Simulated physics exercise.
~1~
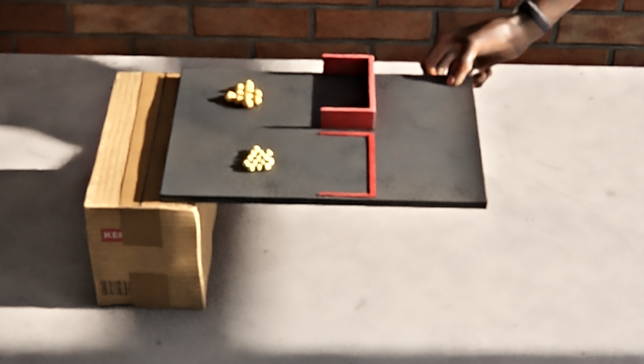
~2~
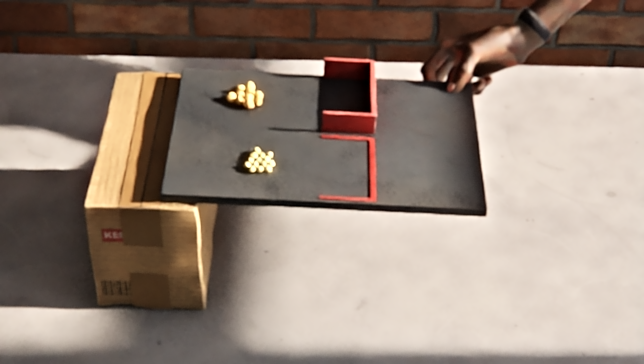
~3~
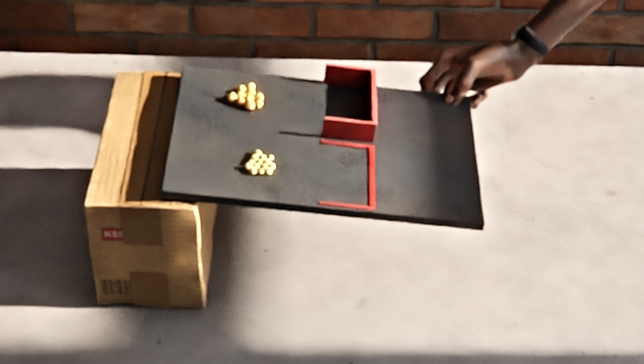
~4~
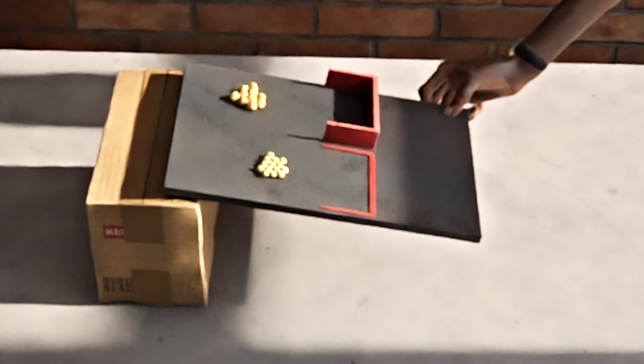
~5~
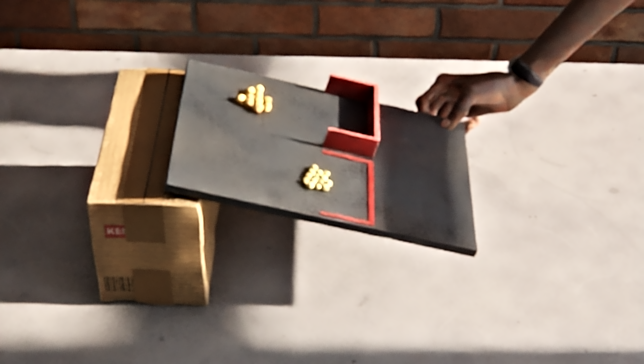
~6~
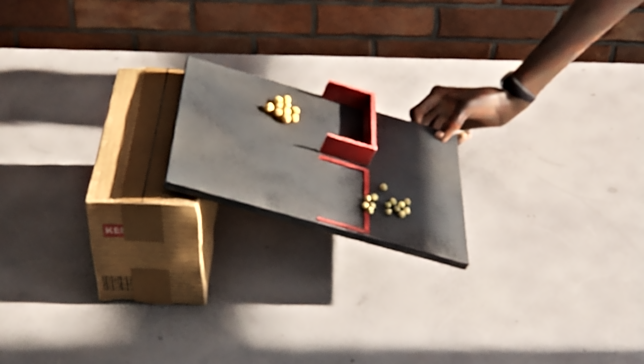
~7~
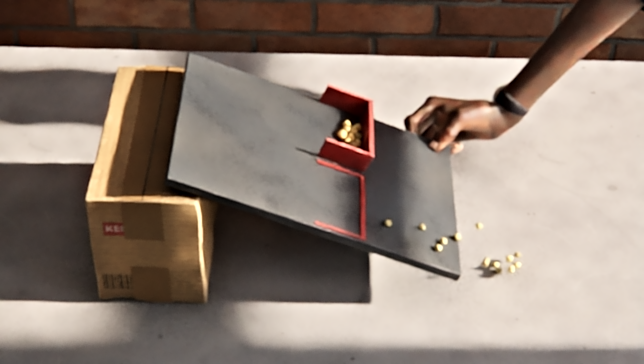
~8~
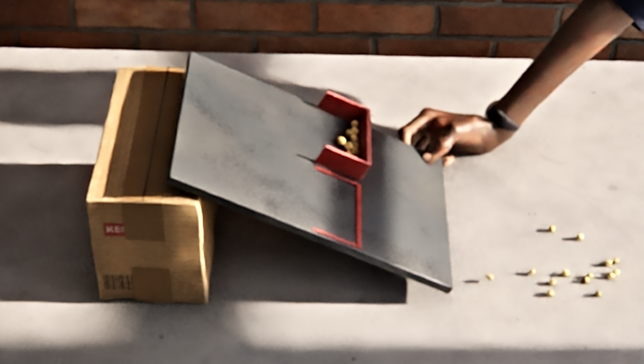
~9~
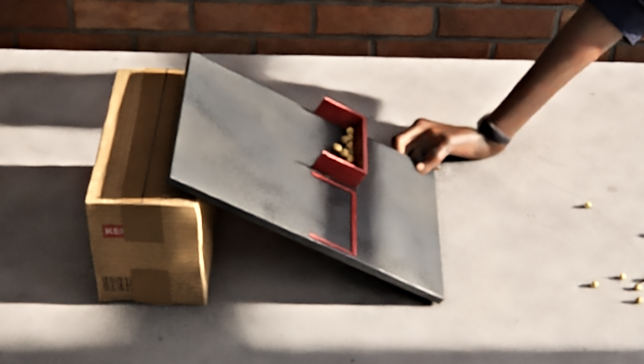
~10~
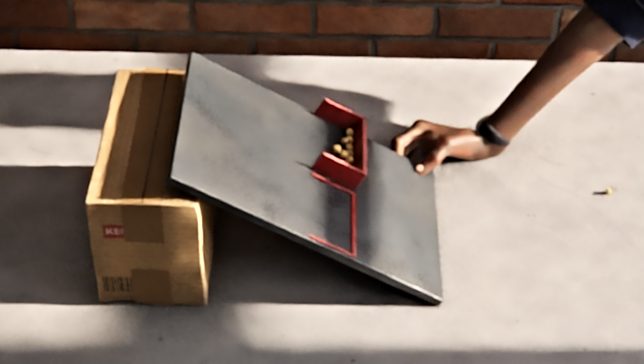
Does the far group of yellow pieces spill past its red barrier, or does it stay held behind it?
The far group slides down and stays held behind its red barrier, while the near group gets over its own.
